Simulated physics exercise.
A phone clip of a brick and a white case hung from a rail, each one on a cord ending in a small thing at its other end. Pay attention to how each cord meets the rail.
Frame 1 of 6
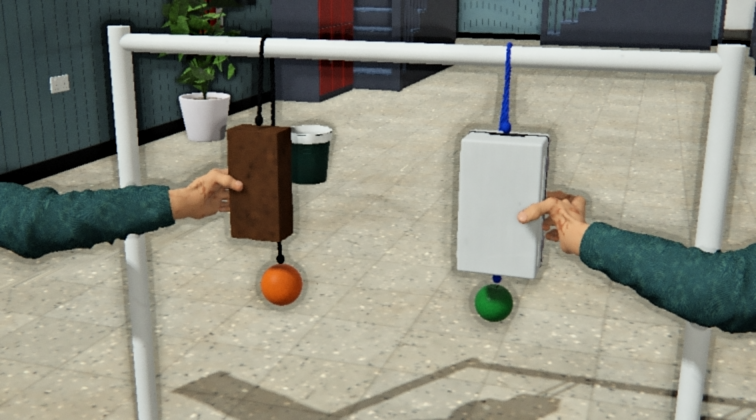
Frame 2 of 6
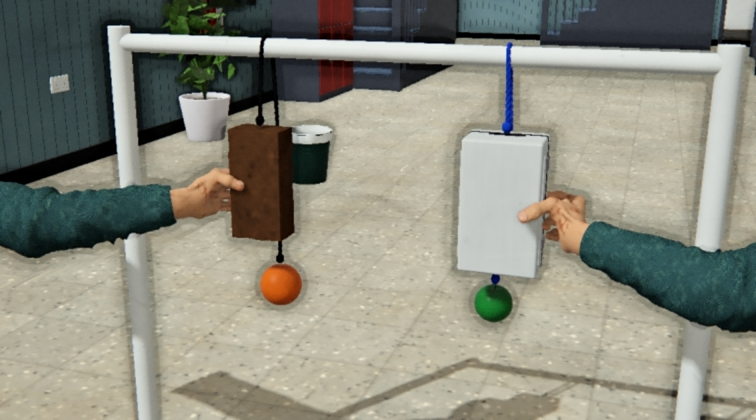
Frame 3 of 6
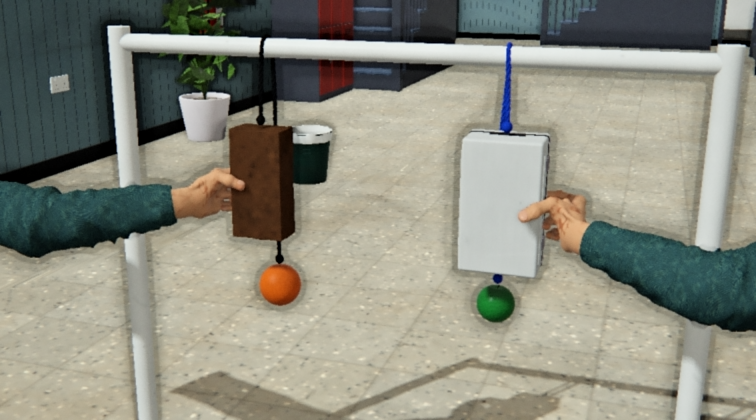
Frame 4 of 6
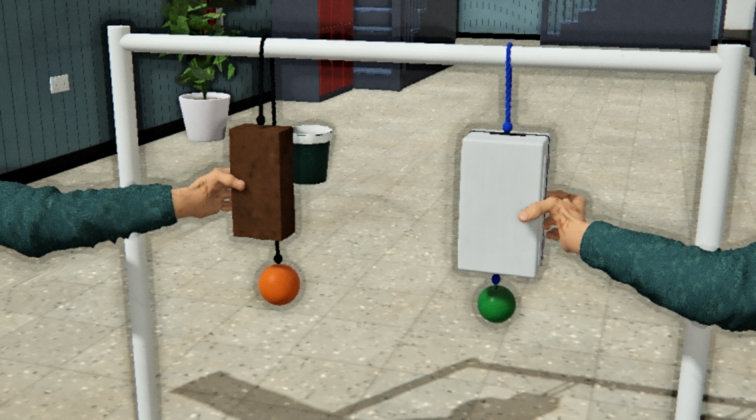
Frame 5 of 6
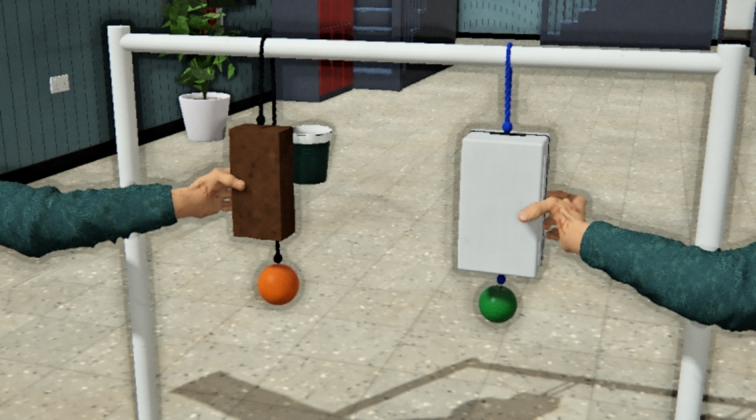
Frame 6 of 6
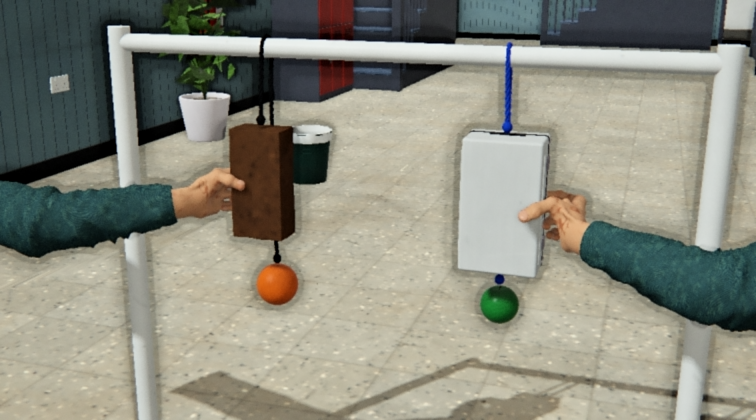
At first, two hands steady a brown brick and a white case on cords laid over a white rail, with a small round orange object and a green one hanging below. Then the orange one drifts very slightly left and the green one slightly right, while the hands stay practically still throughout.
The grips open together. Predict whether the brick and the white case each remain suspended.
The brick does not remain suspended. The white case does not remain suspended.
Then, 0.38 s past the final frame, brick dropping near (268, 289); white case dropping near (495, 367).
Then, 0.68 s past the final frame, brick on the floor; white case on the floor.
When it is over, brick on the floor; white case on the floor. The brick pulls its rope through and the white case runs down to the floor.
